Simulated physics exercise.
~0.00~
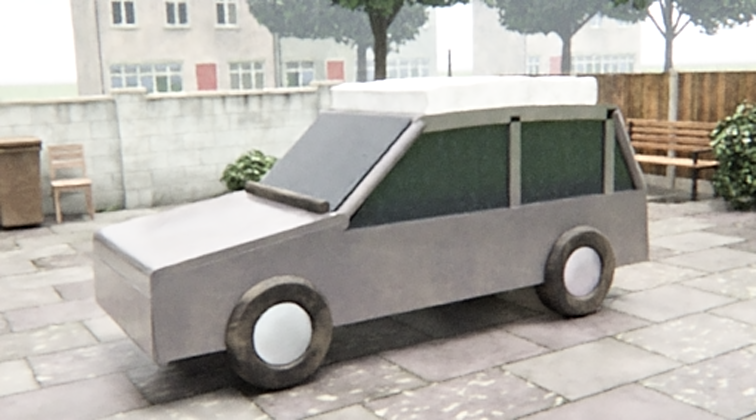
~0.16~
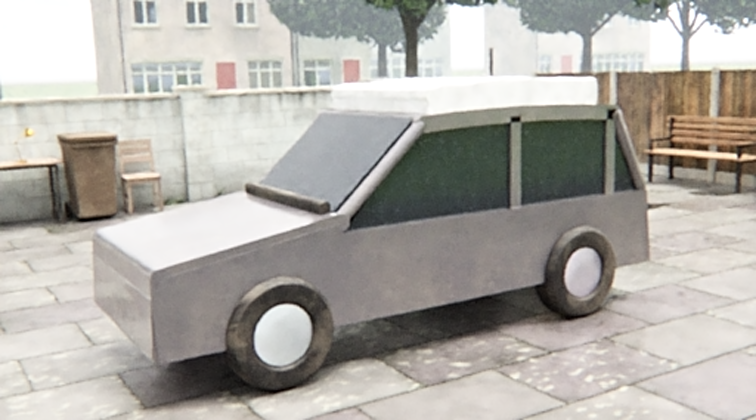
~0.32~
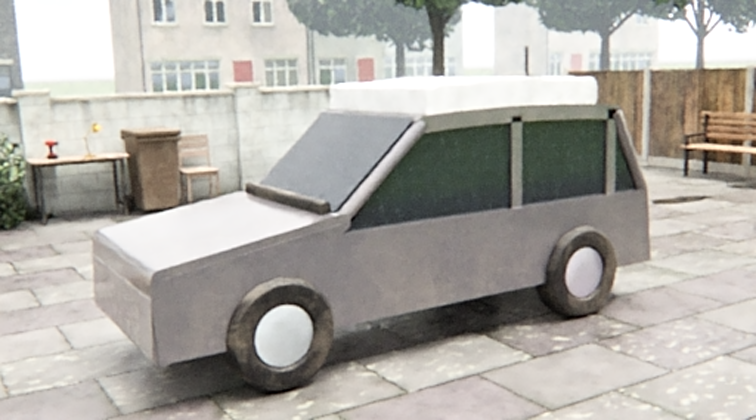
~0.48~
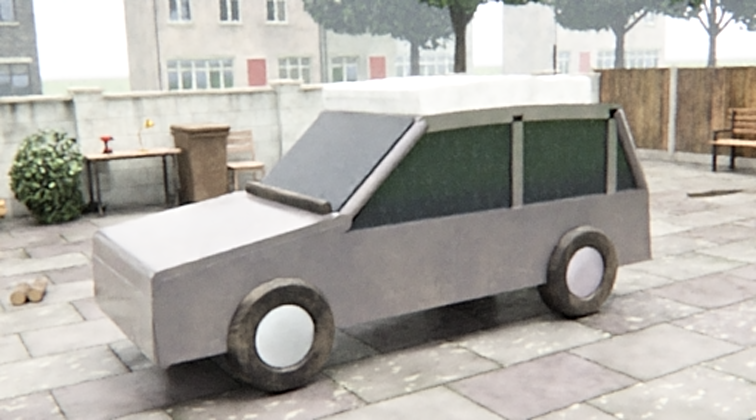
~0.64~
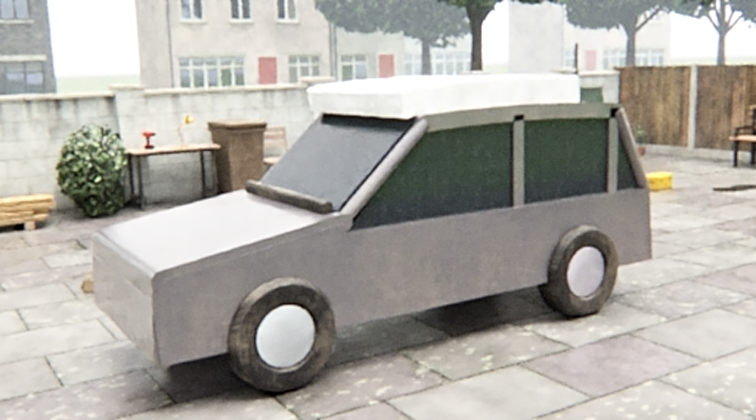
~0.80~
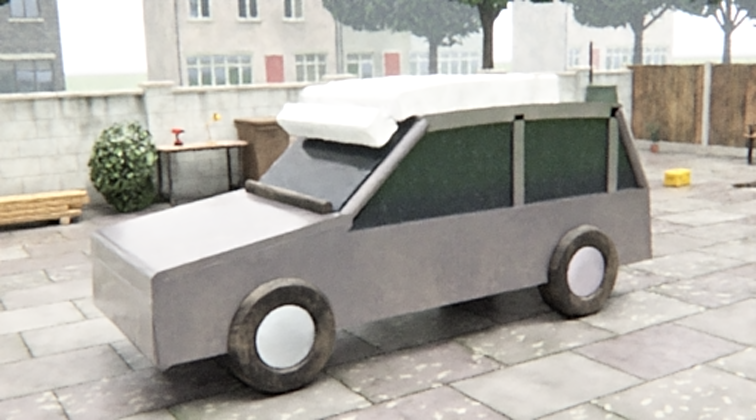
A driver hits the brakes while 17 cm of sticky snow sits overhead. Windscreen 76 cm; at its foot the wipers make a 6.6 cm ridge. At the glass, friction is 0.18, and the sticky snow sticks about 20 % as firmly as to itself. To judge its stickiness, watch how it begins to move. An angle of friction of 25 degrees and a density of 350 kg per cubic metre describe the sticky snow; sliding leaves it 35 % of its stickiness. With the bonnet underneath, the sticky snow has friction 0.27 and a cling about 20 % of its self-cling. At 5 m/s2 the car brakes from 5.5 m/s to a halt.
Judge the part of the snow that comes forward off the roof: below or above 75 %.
Expect it to land higher than 75 per cent.
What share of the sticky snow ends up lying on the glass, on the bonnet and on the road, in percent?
2 % on the glass, 7 % on the bonnet, 90 % on the road.
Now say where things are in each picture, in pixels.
The first picture shows front end of the sticky snow at (427, 93).
The second picture shows front end of the sticky snow at (428, 93).
The third picture shows front end of the sticky snow at (427, 94), its middle shifted 1.5 cm.
The fourth picture shows front end of the sticky snow at (419, 94), its middle shifted 7.4 cm.
The fifth picture shows front end of the sticky snow at (402, 98), its middle shifted 19 cm, 9 % of it past the top of the windscreen, in one piece.
The sixth picture shows front end of the sticky snow at (368, 131), its middle shifted 38 cm, 21 % of it past the top of the windscreen, cracking.
By 1.20 s, 22 % of the snow is on the roof, 39 % on the glass, 38 % on the bonnet and none has gone off the nose.
By 1.66 s, none of the snow is on the roof, 2 % on the glass, 77 % on the bonnet and 21 % has gone off the nose.
By 2.13 s, none of the snow is on the roof, 2 % on the glass, 24 % on the bonnet and 74 % has gone off the nose.
By 2.60 s, none of the snow is on the roof, 2 % on the glass, 7 % on the bonnet and 91 % has gone off the nose.
By 2.70 s, at the end, none of the snow is on the roof, 2 % on the glass, 7 % on the bonnet and 91 % has gone off the nose.
